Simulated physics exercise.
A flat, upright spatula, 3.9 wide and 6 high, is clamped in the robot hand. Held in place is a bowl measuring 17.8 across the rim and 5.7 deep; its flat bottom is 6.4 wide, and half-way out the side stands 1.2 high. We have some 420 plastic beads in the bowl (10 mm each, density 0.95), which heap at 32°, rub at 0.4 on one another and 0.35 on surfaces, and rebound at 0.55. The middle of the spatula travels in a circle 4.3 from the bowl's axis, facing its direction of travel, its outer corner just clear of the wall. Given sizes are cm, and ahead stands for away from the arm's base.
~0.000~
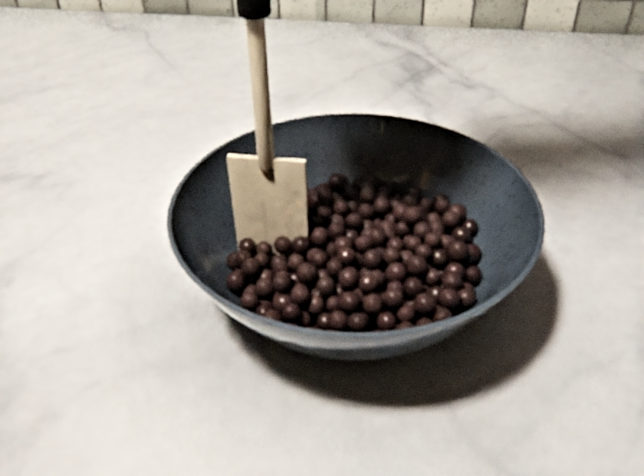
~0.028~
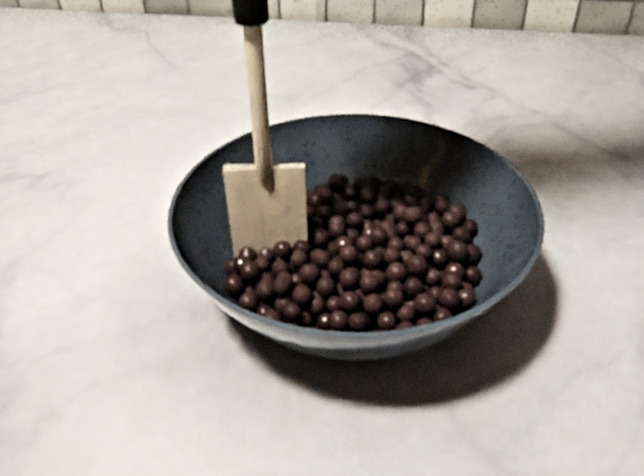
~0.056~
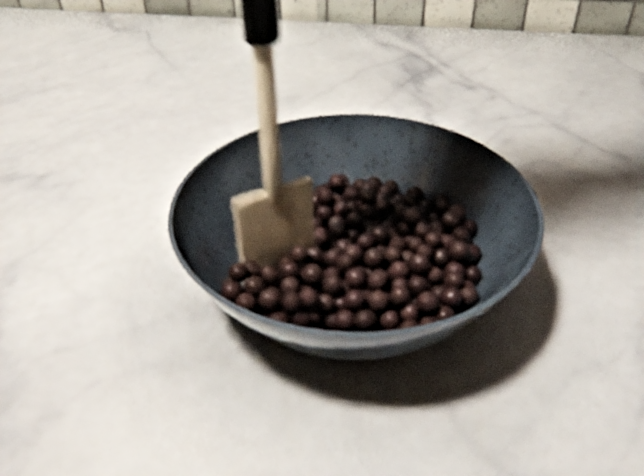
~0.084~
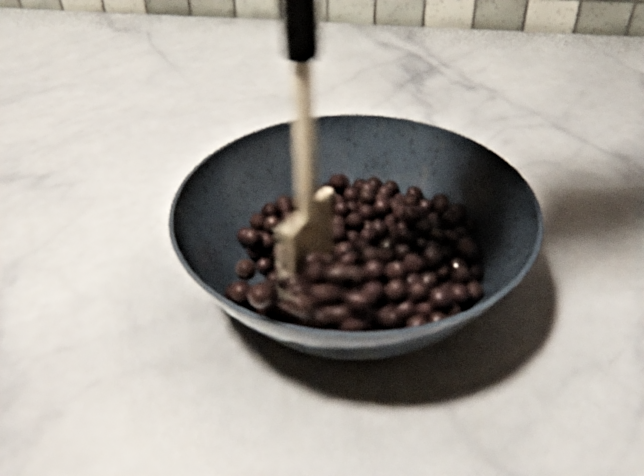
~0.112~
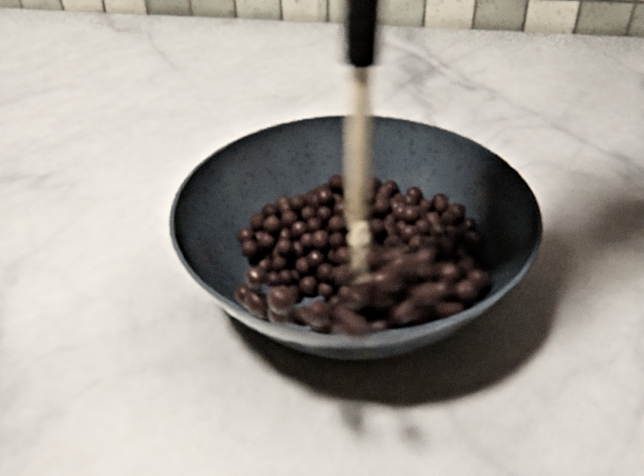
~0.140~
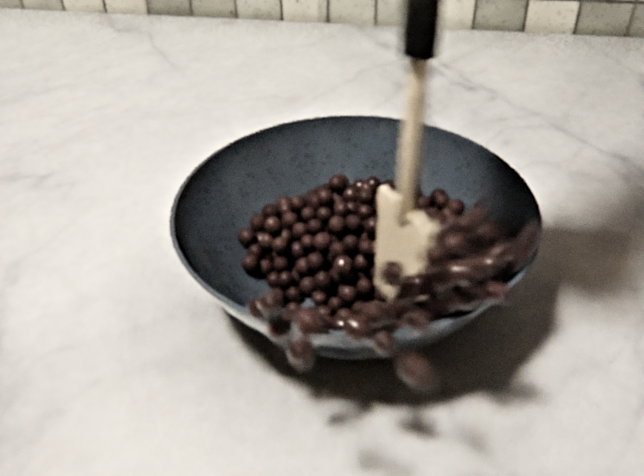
A spatula sweeps rightward through dark beads in a bowl, flinging some over the rim.
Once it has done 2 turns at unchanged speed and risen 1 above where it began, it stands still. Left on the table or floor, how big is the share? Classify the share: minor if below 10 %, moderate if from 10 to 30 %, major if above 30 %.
Major, above 30 %.
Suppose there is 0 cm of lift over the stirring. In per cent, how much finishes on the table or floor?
Around 50 %.
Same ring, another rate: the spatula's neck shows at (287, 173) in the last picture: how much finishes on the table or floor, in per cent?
About 5 per cent.
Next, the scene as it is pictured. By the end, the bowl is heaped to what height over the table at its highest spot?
Top height: Around 4.0 cm.
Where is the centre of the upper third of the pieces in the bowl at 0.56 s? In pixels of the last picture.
I'd put it close to (405, 261).
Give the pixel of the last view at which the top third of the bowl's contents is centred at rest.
Centre, approx.: (363, 254).
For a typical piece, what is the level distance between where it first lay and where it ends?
Somewhere around 10 centimetres.
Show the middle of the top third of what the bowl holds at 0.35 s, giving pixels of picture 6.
Near (245, 214).
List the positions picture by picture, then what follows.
In the first picture, spatula neck at (264, 130), 0° round; upper third of the load around (363, 245), from x 235 to 470, top at y 180; 420 in the bowl.
In the second picture, spatula neck at (262, 139), 11° round; upper third of the load around (358, 249), from x 235 to 470, top at y 180.
In the third picture, spatula neck at (271, 161), 39° round; upper third of the load around (353, 257), from x 230 to 470, top at y 180.
In the fourth picture, spatula neck at (306, 180), 69° round; upper third of the load around (358, 271), from x 235 to 475, top at y 185.
In the fifth picture, spatula neck at (358, 187), 99° round; upper third of the load around (393, 273), from x 245 to 480, top at y 185; 417 in the bowl, 3 in flight or on the tool.
In the sixth picture, spatula neck at (409, 178), 130° round; upper third of the load around (439, 259), from x 245 to 530, top at y 185; 406 in the bowl, 14 in flight or on the tool.
After 0.35 s, 357° round, highest piece 10 above the table; 285 in the bowl, 74 on the table or floor, 61 in flight or on the tool.
After 0.56 s, 225° round, highest piece 10 above the table; 252 in the bowl, 157 on the table or floor, 11 in flight or on the tool.
After 0.87 s, 0° round, highest piece 4 above the table; 247 in the bowl, 173 on the table or floor.
After 1.57 s, 0° round, highest piece 4 above the table; 247 in the bowl, 173 on the table or floor.
At rest, 247 in the bowl, 173 on the table or floor. That is 41 % on the table or floor.
